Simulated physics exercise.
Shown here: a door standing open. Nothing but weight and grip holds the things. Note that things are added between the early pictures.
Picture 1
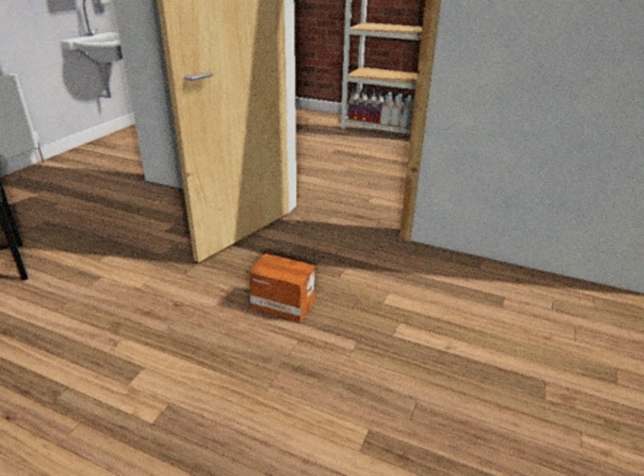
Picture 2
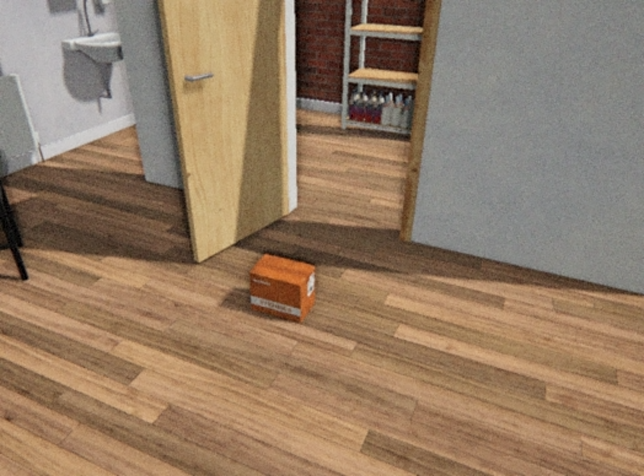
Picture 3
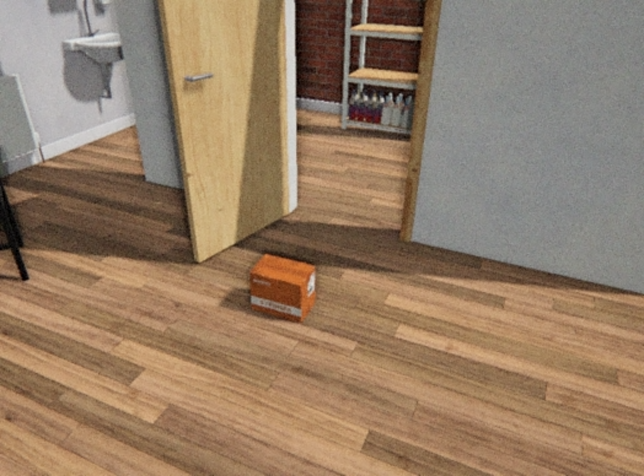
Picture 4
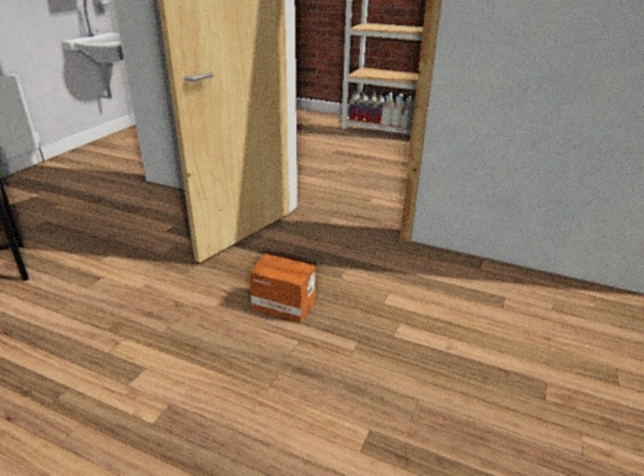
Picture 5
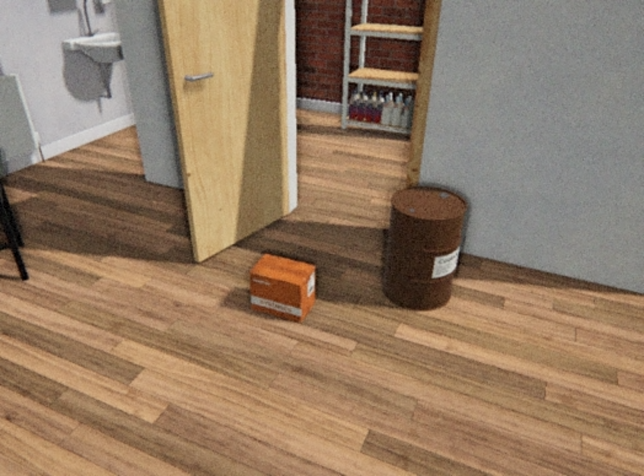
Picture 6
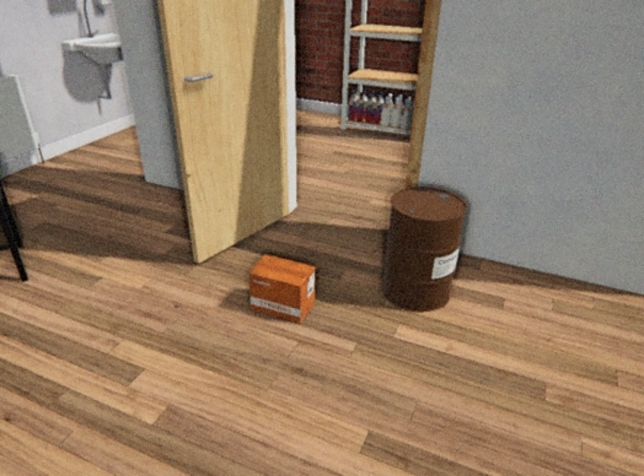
A room with wood-plank flooring is seen from a raised, fixed viewpoint, facing a doorway that opens onto a brick-walled space with shelves of bottles. A pale wooden door stands wide open left of the gap, an orange parcel sits on the floor before it, and a sink hangs at upper left. Nothing visibly moves until a brown drum abruptly appears right of the parcel, then stays still.
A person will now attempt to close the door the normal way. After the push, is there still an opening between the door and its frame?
Yep, watching it, the door travels the full way over.
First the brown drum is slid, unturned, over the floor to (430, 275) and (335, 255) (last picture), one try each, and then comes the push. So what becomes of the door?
In the first case it closes; in the second case it jams.
Then, 0.70 s past the last view, open by 89°.
Then, 1.40 s past the last view, open by 61°.
Then, 2.00 s past the last view, open by 36°.
Then, 2.60 s past the last view, open by 12°.
Finally, open by 0°; both still in place. Final places as the last picture's camera would see them, brown drum near (422, 249).
